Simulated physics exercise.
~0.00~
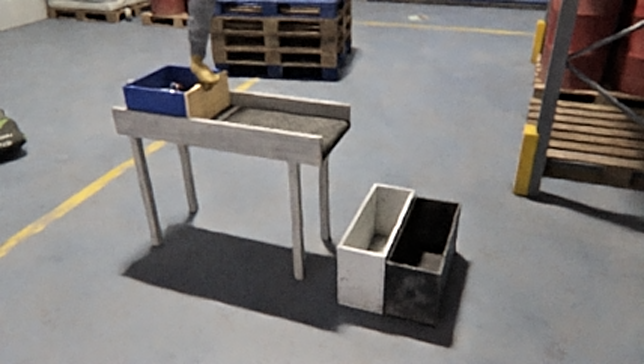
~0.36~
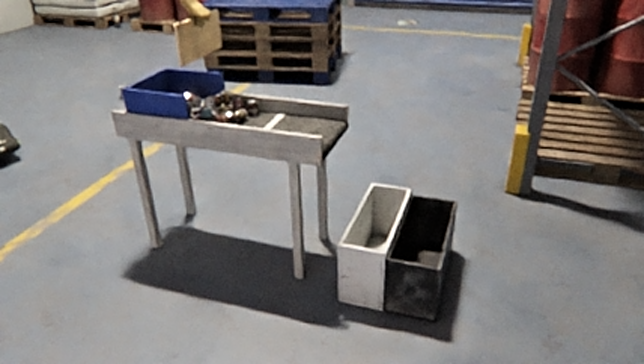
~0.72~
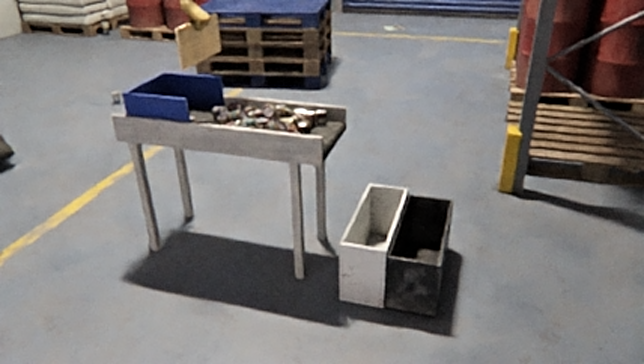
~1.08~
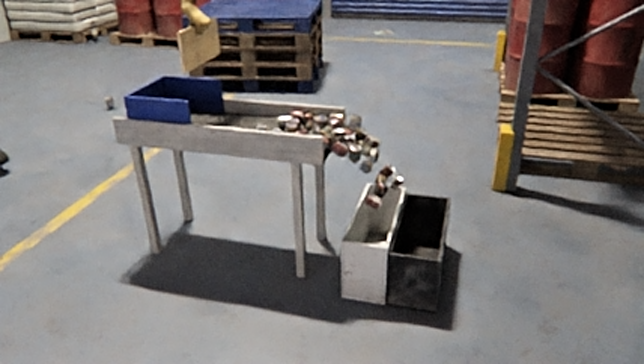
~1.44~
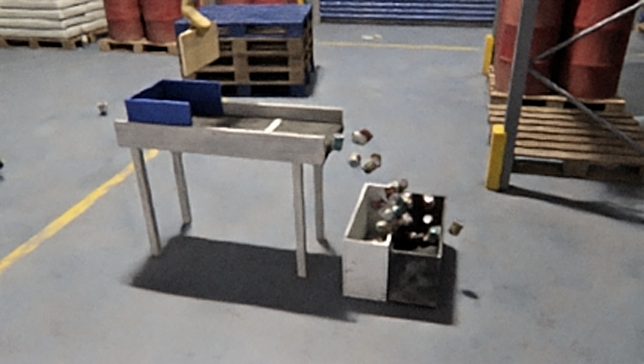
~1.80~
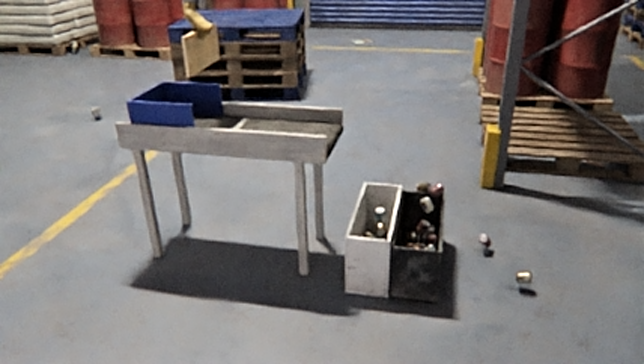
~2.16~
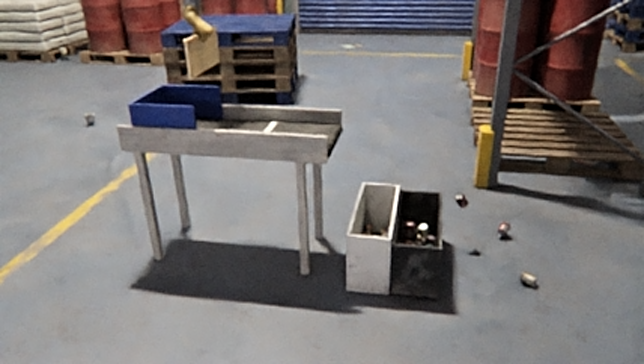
Small cans ride right off a belt into white and black boxes, some landing beyond.
